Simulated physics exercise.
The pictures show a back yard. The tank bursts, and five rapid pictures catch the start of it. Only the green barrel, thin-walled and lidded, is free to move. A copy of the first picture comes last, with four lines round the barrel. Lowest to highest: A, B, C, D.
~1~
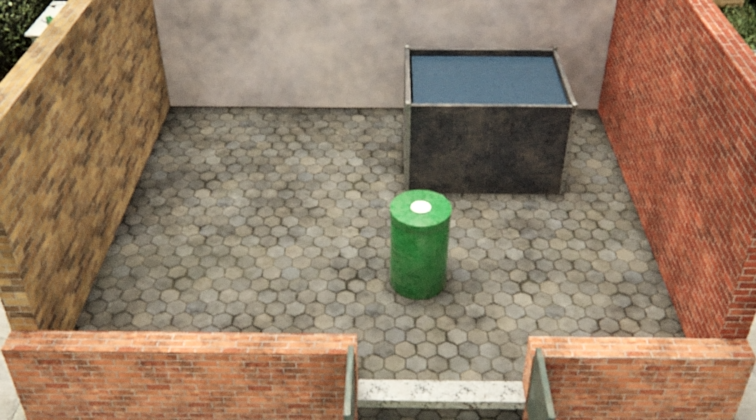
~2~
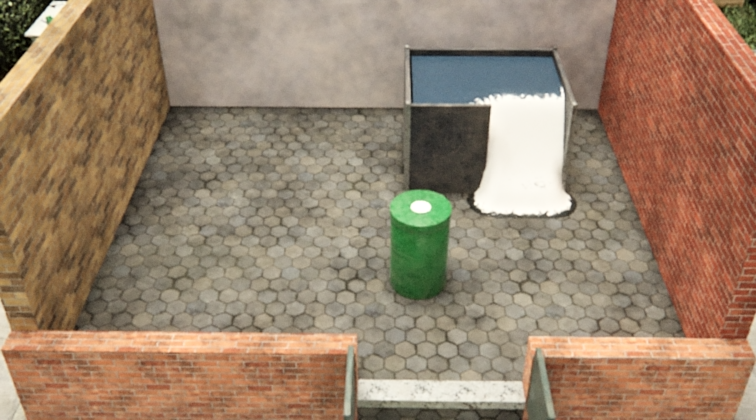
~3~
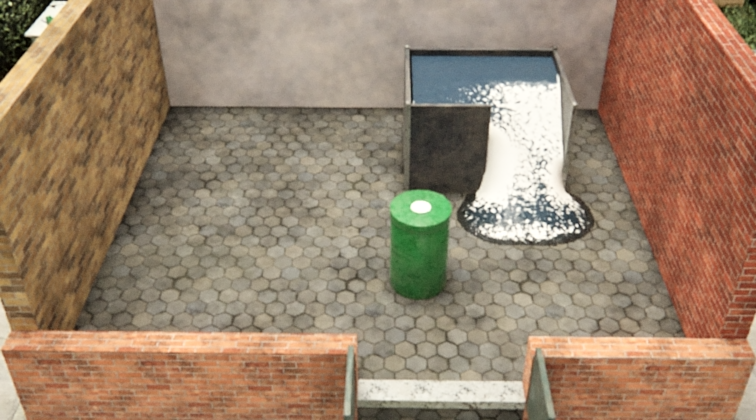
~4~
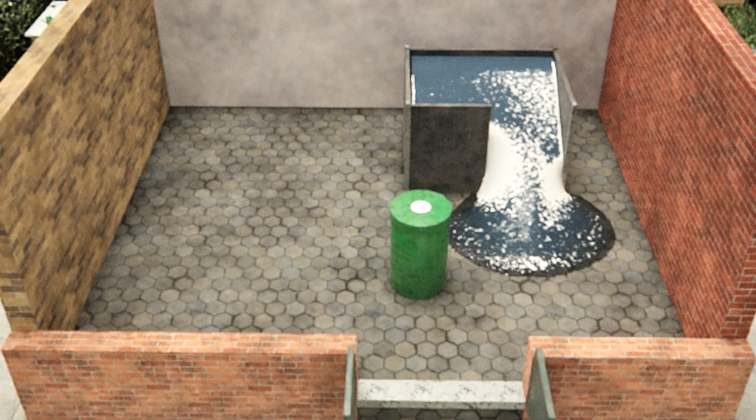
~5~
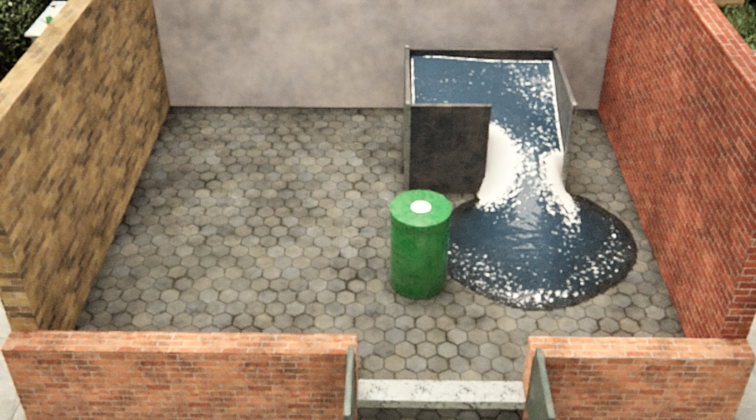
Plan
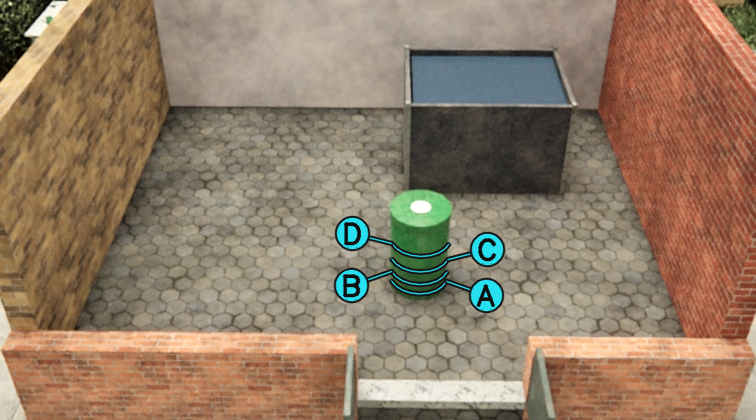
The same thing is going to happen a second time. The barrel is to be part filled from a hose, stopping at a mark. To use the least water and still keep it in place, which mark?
Use line B.
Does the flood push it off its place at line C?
No, that is safe.
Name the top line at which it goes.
Here it is line A.
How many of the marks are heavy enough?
Three.
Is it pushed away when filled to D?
No.
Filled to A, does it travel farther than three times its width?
No, less.
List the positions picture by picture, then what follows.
The first picture shows lid of the green barrel at (421, 207); tank full, its middle at (485, 81); open gate at (443, 339).
In the second picture, 2 % of the ground under water, its edge towards the barrel at (493, 209).
In the third picture, 4 % of the ground under water, its edge towards the barrel at (473, 228).
In the fourth picture, 8 % of the ground under water, its edge towards the barrel at (476, 258).
The fifth picture shows lid of the green barrel at (421, 207); 12 % of the ground under water, its edge towards the barrel at (446, 261).
In cyan, A at (419, 293); B at (419, 284); C at (420, 271); D at (420, 256); from the bottom up A, B, C, D.
Choosing A, it is pushed about its own width away.
Choosing B, it does not move.
Choosing C, it does not move.
Choosing D, it does not move.
